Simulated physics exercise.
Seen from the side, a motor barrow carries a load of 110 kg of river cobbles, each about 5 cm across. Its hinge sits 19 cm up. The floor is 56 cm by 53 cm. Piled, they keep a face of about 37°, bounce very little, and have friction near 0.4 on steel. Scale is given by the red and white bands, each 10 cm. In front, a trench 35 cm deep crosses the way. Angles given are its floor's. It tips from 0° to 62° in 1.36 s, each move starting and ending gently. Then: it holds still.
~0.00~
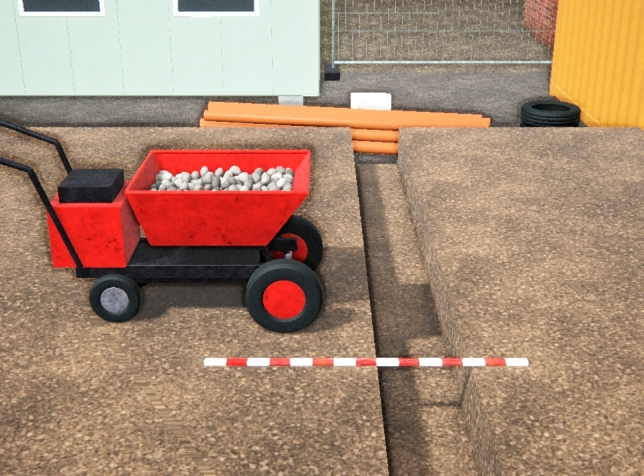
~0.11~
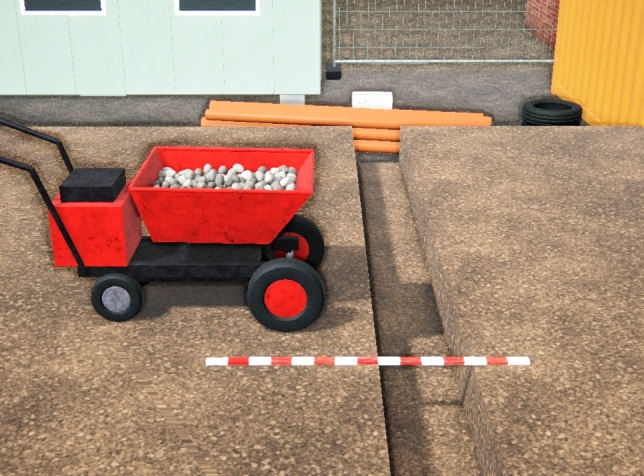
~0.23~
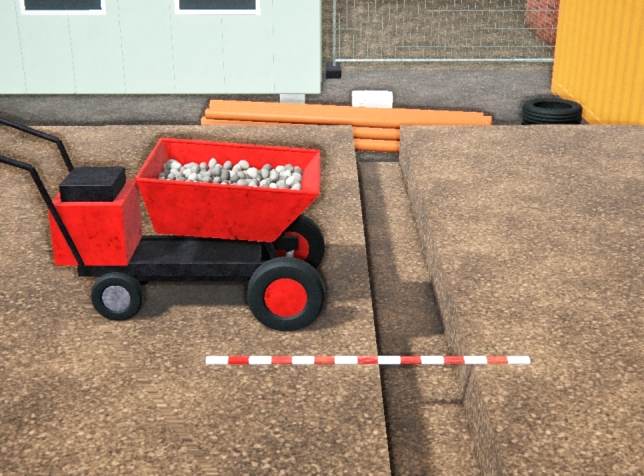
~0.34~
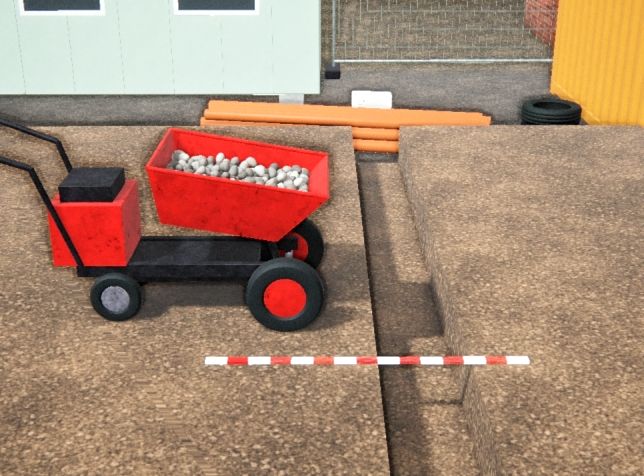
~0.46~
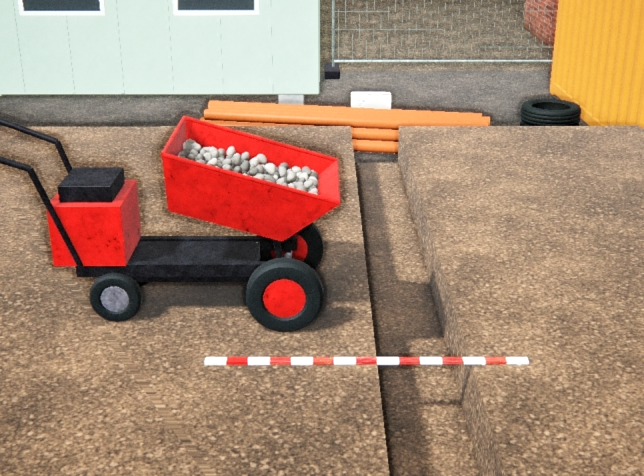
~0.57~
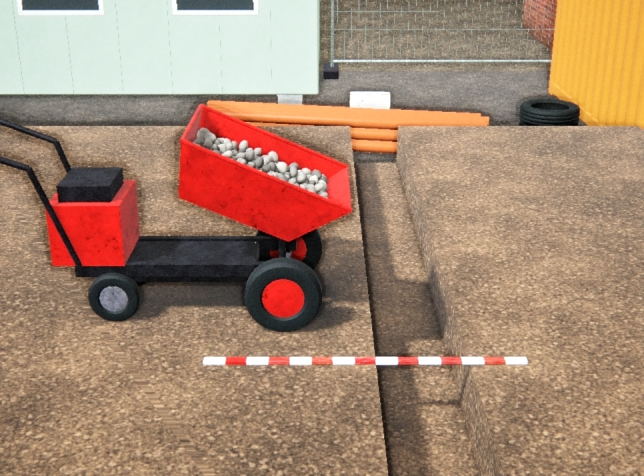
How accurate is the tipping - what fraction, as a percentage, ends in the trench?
Close to 69 in every hundred.
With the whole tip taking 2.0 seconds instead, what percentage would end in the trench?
Close to 70 percent, then.
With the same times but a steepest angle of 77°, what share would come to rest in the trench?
In that case some 85 per cent.
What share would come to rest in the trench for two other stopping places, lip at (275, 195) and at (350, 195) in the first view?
I'd expect some 75 per cent, then some 40.
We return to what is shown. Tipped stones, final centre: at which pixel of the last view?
The resting stones are centred at roughly (418, 351).
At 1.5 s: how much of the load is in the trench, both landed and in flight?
By that point it's something like 10 in a hundred.
After 1.0 s the floor is at 52°; 100 % in the skip; the foremost stones are at (366, 231).
After 1.5 s the floor is at 62°; 88 % in the skip, 12 % in the trench; the foremost stones are at (440, 290).
After 1.8 s the floor is at 62°; 59 % in the skip, 37 % in the trench, 4 % past the trench; the foremost stones are at (492, 285).
After 3.8 s the floor is at 62°; 26 % in the skip, 69 % in the trench, 5 % past the trench; the foremost stones are at (540, 286).
